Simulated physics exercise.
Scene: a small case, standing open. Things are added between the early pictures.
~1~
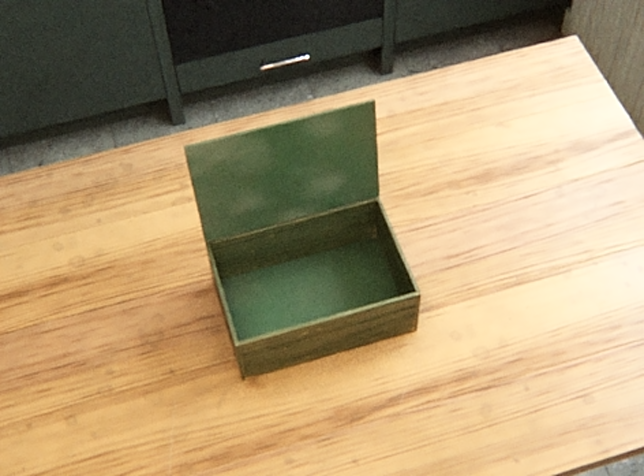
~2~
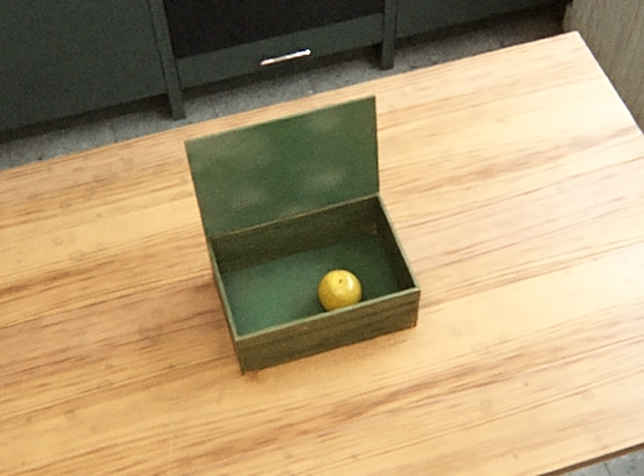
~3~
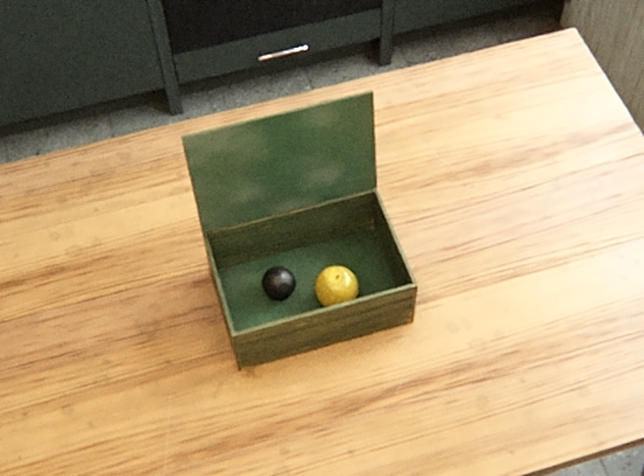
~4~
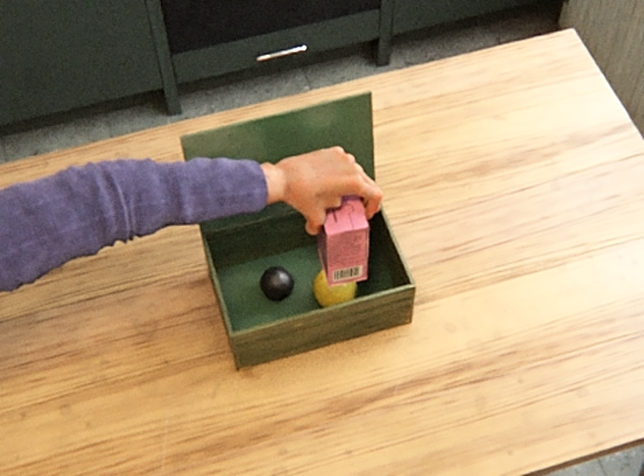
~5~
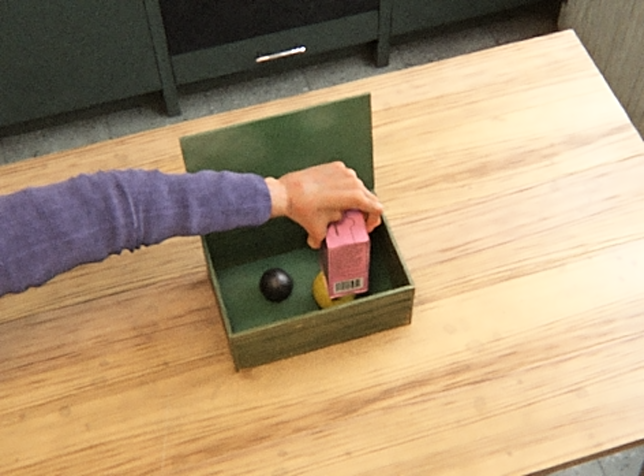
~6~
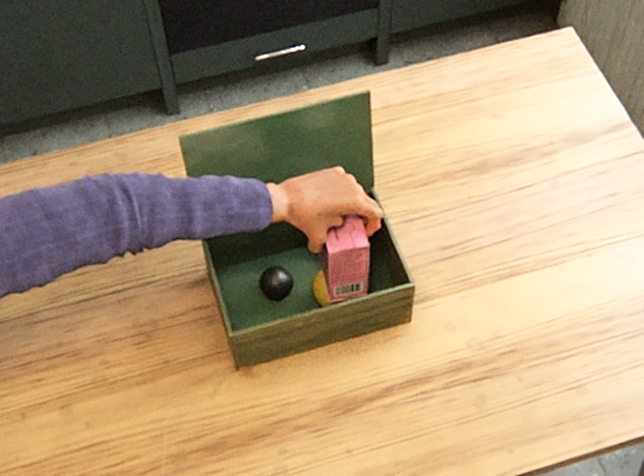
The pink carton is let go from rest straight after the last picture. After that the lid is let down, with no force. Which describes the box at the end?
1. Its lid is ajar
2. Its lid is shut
Its lid is ajar.
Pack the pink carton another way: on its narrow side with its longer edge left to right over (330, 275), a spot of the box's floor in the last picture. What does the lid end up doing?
Result: Lid shut.
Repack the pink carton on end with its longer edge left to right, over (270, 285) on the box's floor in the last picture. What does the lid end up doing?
After that, the lid is left gaping.
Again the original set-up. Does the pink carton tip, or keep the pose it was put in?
As it turns out, the pink carton keeps its original angle.
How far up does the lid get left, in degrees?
Around 40 degrees.
Then, 0.60 s after the last picture, pink carton tipped 30° from how it was near (362, 263); yellow apple rolled about its own width; black lemon rolled about its own width.
Then, 1.30 s after the last picture, lid 78° above the rim; pink carton slid about its own width near (347, 254); yellow apple rolled well along; black lemon rolled about its own width.
At rest, lid 39° above the rim; moved from the start, yellow apple, black lemon and pink carton. Seen from the same camera at the end, pink carton near (348, 255).
